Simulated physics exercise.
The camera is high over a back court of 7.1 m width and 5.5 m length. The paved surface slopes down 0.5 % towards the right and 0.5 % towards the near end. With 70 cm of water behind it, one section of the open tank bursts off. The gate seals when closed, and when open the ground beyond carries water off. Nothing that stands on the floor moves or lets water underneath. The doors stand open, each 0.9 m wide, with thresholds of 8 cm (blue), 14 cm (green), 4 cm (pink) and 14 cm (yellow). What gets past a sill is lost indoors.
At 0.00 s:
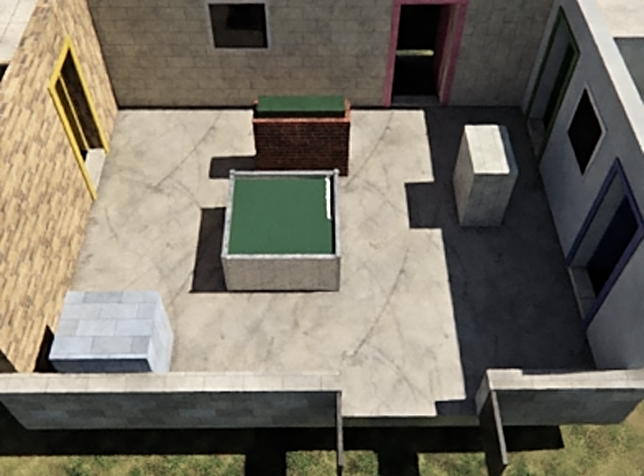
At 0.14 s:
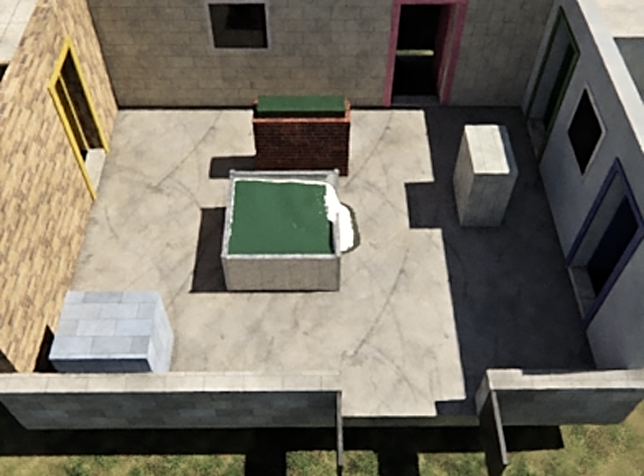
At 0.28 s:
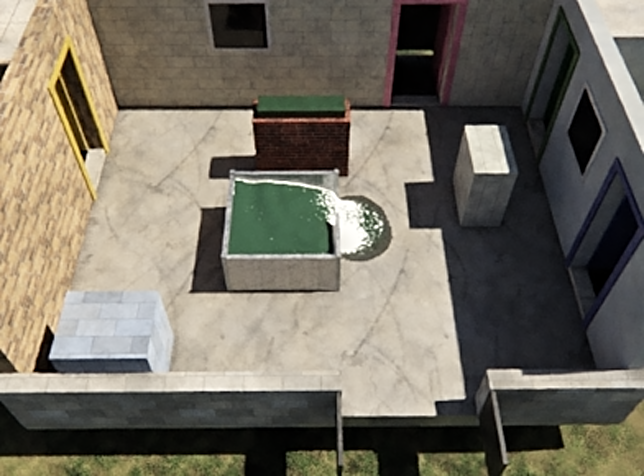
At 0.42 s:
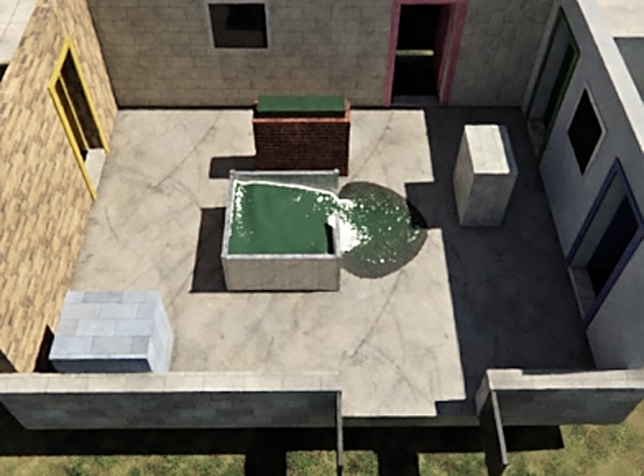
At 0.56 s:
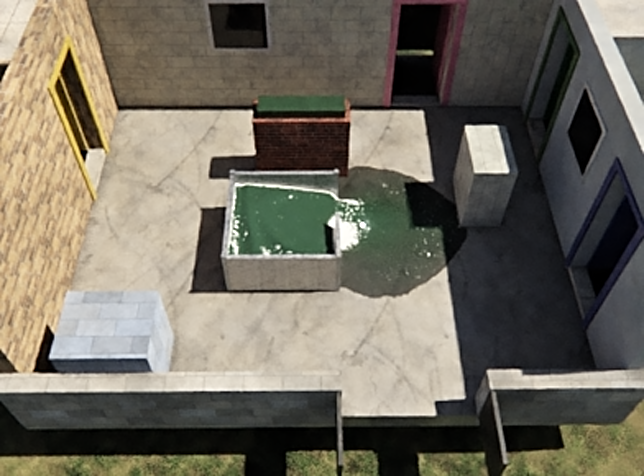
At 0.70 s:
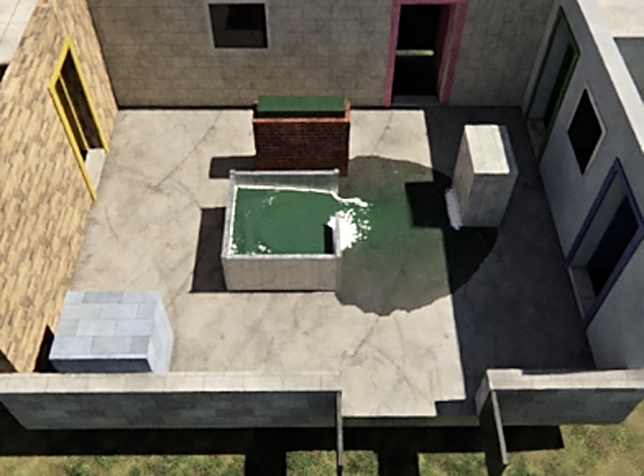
In the video, green water sits still in an open tank in a walled court, then bursts through its right side in a white, foamy rush and spreads across the paving to the right, reaching around a pale block.
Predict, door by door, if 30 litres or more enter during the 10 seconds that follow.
Within that time: At the blue door it passes the limit; at the green door it does not reach the limit; at the pink door it goes over the limit; at the yellow door it stays under the limit.
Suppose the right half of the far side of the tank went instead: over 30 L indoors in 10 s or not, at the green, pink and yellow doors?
Then: Green below, pink under, yellow not over.
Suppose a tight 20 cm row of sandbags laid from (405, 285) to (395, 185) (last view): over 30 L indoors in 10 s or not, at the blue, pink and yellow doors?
Then: Blue below, pink over, yellow not over.
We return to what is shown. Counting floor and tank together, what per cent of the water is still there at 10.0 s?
Some 80 per cent remains.
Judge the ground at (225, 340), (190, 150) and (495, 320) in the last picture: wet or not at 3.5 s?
In turn: Dry, dry, flooded.
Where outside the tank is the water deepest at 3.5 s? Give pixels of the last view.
Near (600, 396).
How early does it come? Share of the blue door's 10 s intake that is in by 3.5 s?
Some 75 per cent by then.
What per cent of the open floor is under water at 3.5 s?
Some 35 per cent of it.
After 1.4 s water covers 25 % of the floor and is deepest (30 cm) near (454, 211); blue door 3 cm at the sill, 0 L in, green door not reached, pink door not reached, yellow door not reached.
After 2.2 s water covers 35 % of the floor and is deepest (30 cm) near (519, 109); blue door 14 cm at the sill, 31 L in, green door 3 cm at the sill, 0 L in, pink door 9 cm at the sill, 8 L in, yellow door not reached.
After 3.5 s water covers 35 % of the floor and is deepest (20 cm) near (600, 396); blue door 12 cm at the sill, 70 L in, green door 9 cm at the sill, 0 L in, pink door 11 cm at the sill, 58 L in, yellow door not reached.
After 6.0 s water covers 55 % of the floor and is deepest (15 cm) near (571, 396); blue door 7 cm at the sill, 90 L in, green door 6 cm at the sill, 1 L in, pink door 8 cm at the sill, 111 L in, yellow door not reached.
After 10.0 s water covers 75 % of the floor and is deepest (8 cm) near (600, 396); blue door 7 cm at the sill, 93 L in, green door 5 cm at the sill, 1 L in, pink door 4 cm at the sill, 125 L in, yellow door not reached.
